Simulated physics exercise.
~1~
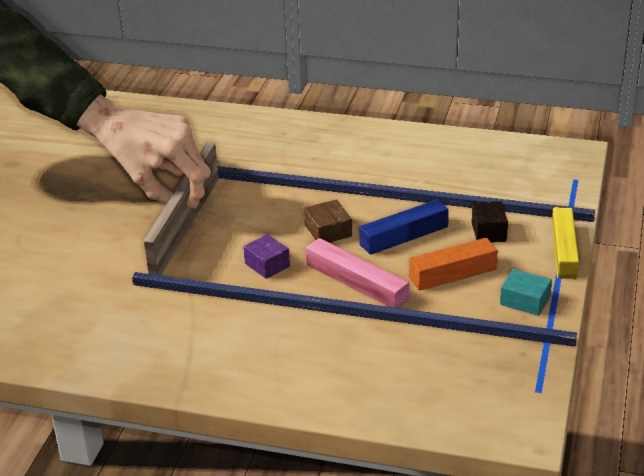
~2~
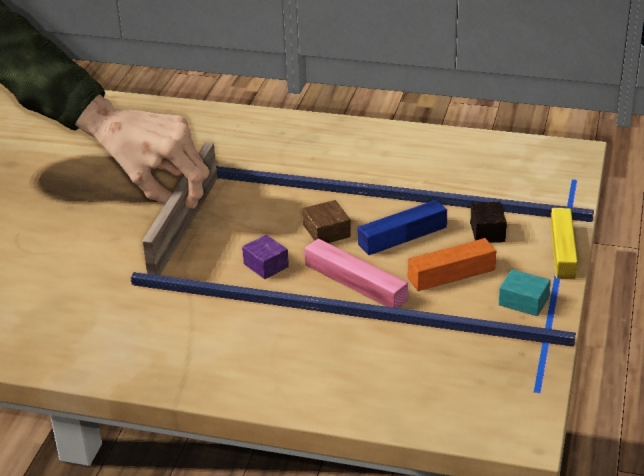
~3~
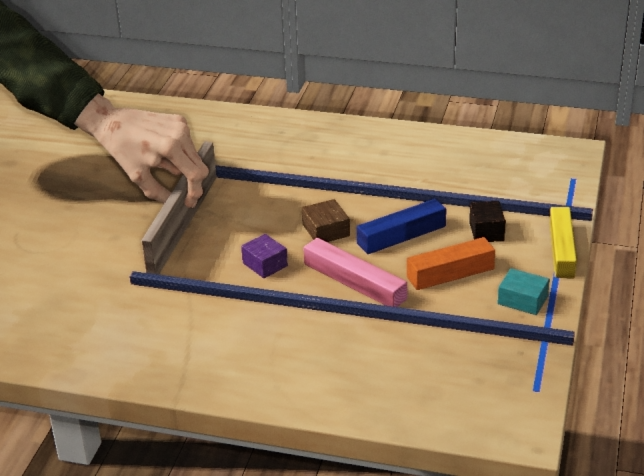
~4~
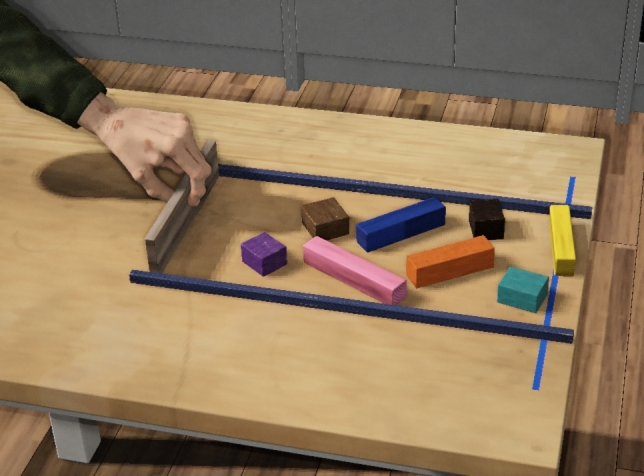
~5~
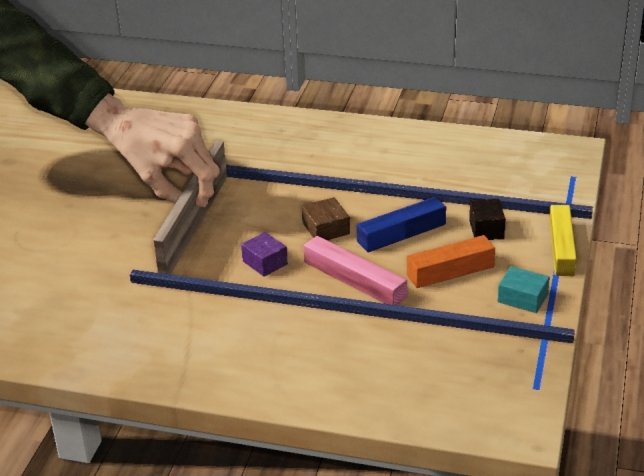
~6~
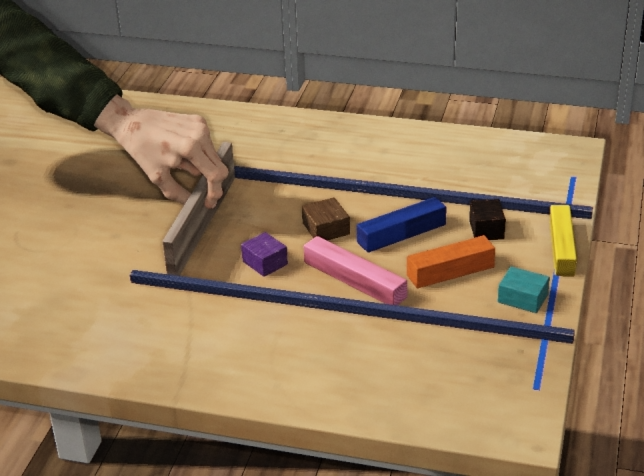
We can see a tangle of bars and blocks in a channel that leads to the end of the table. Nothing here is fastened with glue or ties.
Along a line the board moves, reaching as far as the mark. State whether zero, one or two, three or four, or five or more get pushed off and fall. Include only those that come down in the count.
Result: Five or more pushed off and fallen.
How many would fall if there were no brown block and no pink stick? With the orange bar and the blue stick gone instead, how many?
First 4, then 3.
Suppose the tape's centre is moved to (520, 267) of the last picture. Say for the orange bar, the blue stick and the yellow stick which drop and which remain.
Well, the orange bar comes off, the blue stick stays where it is, and the yellow stick? It comes off.
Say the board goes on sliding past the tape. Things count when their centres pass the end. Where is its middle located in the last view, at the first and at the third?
First at (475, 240), next at (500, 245).
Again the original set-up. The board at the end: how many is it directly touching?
The number is 2.
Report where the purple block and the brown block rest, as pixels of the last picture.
The first near (566, 314), the second near (583, 237).
A little later, none off yet; yellow stick at rest near (563, 240); turquoise block at rest near (524, 290); black block at rest near (487, 219).
Next, none off yet; yellow stick at rest near (563, 240); turquoise block at rest near (524, 290); black block moving near (498, 219).
Later still, none off yet; yellow stick tilted well over near (615, 266); turquoise block tilted a little near (595, 304); black block shifted well along near (590, 228).
When it is over, the number that fall off is five or more; down, pink stick, blue stick, orange bar, black block, turquoise block and yellow stick.
